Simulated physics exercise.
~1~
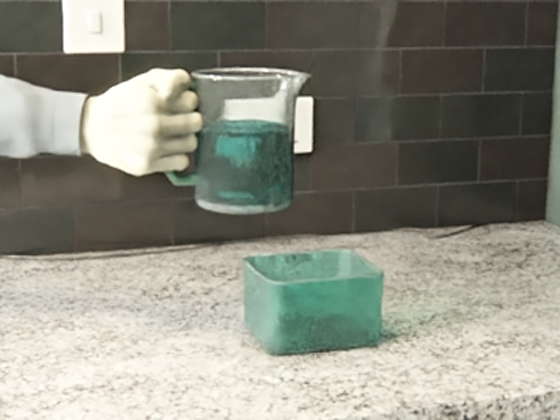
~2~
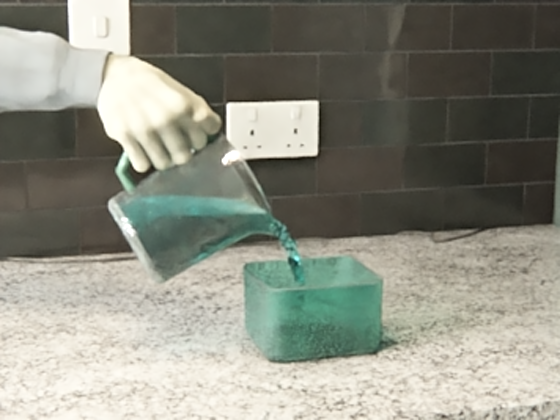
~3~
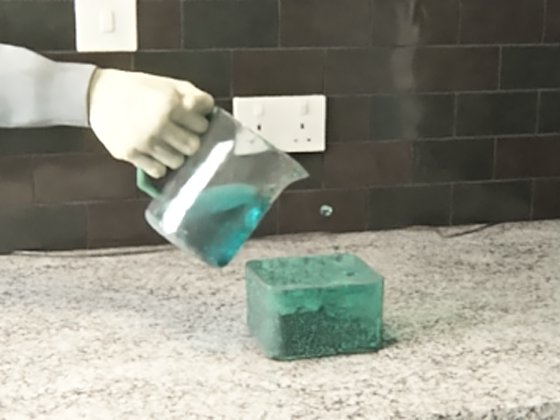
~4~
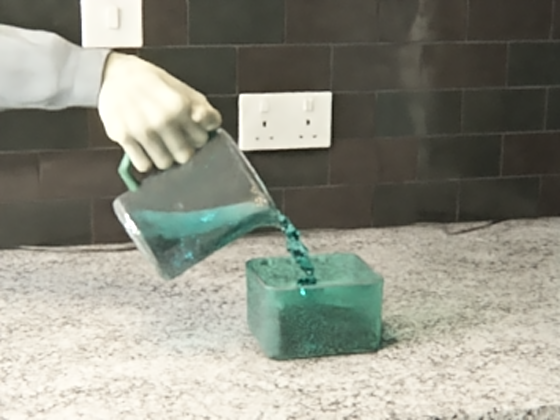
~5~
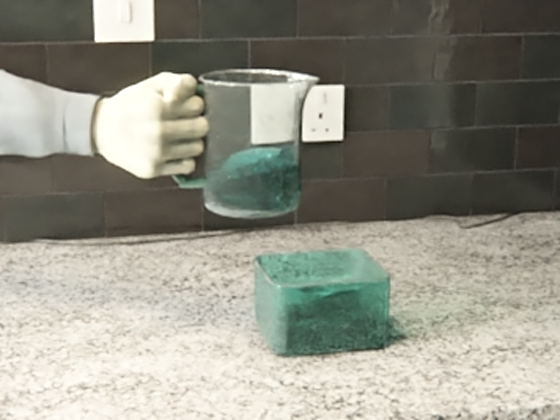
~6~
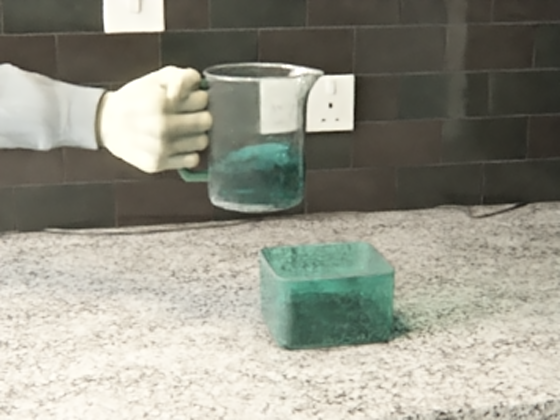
On a speckled kitchen counter, a gloved hand tipped a clear jug of blue-green liquid and poured some into a small green box, eased back briefly, poured again, then levelled the jug, leaving a little liquid in it above the box.
